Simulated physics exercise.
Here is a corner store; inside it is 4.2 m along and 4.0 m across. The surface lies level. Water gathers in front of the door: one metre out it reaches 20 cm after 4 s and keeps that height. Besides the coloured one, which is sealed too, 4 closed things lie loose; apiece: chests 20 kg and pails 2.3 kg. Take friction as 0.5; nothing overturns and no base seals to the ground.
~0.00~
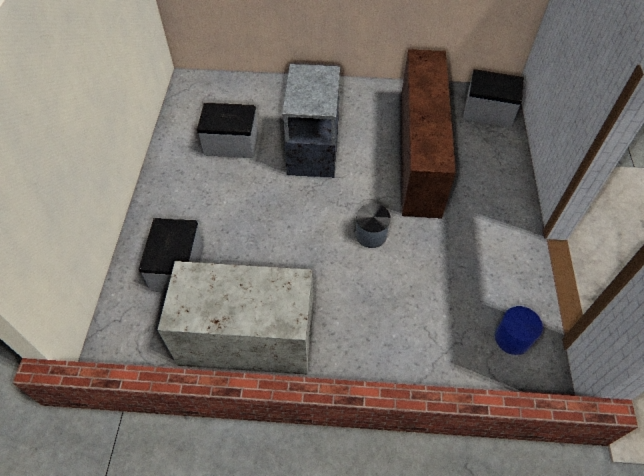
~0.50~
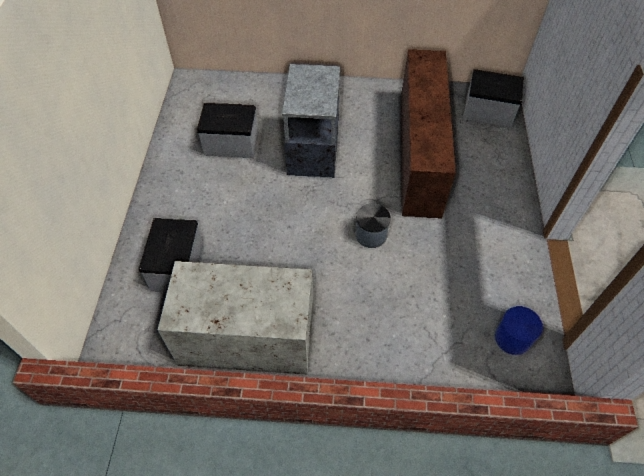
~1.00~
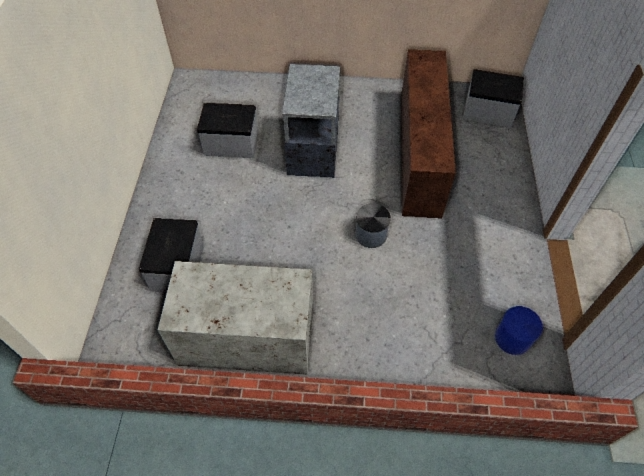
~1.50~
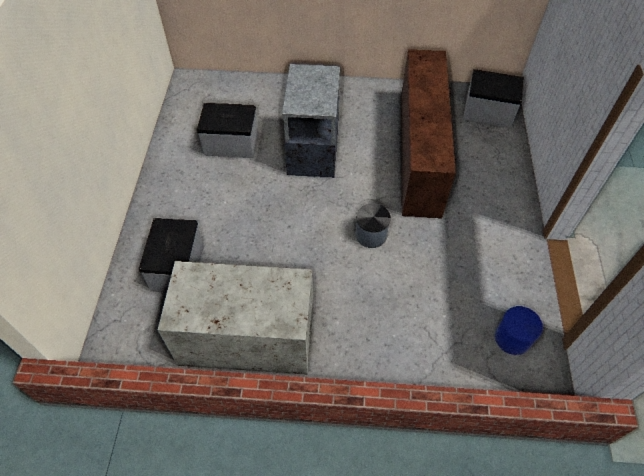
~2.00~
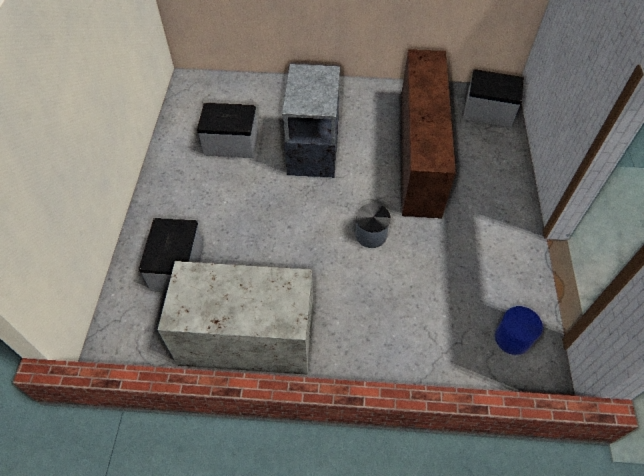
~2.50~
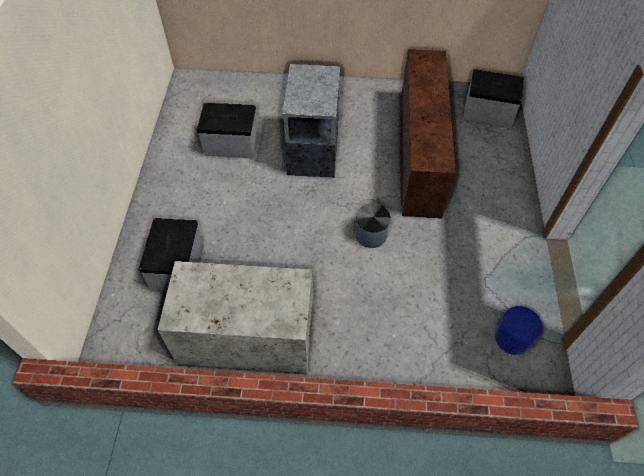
In a walled store room seen from above, bluish water spreads over the ground outside the brick wall, then through the doorway on the right and onto the floor inside, while the blue pail, boxes and other objects stay still.
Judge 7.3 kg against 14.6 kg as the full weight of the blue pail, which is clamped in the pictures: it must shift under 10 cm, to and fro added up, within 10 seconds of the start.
Verdict: Only the higher weight holds it.
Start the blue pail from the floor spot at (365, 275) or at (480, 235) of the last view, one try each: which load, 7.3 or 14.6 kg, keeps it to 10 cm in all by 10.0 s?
In that order: It takes the larger; only the larger holds.
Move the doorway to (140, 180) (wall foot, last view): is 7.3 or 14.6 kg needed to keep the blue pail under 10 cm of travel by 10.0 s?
In that case only the larger load is enough.
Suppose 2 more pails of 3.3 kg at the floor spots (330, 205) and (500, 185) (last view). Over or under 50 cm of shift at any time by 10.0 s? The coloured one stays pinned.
In that order: Past it, under.
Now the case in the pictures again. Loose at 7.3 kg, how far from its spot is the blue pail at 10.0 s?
About 40 cm.
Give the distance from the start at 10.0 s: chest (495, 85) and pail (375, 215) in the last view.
In turn: 0 cm, 200 cm.
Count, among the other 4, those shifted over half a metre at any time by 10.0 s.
That makes 1.
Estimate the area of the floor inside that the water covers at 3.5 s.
Some 2.5 m2.
After 3.5 s the blue pail would be 0 cm from its start with 7.3 kg and 0 cm from its start with 14.6 kg; 4 cm of water round it then.
After 4.5 s the blue pail would be 15 cm from its start with 7.3 kg and 0 cm from its start with 14.6 kg; 5 cm of water round it then.
After 7.0 s the blue pail would be 34 cm from its start with 7.3 kg and 0 cm from its start with 14.6 kg; 6 cm of water round it then.
After 10.0 s the blue pail would be 36 cm from its start with 7.3 kg and 0 cm from its start with 14.6 kg; 8 cm of water round it then.
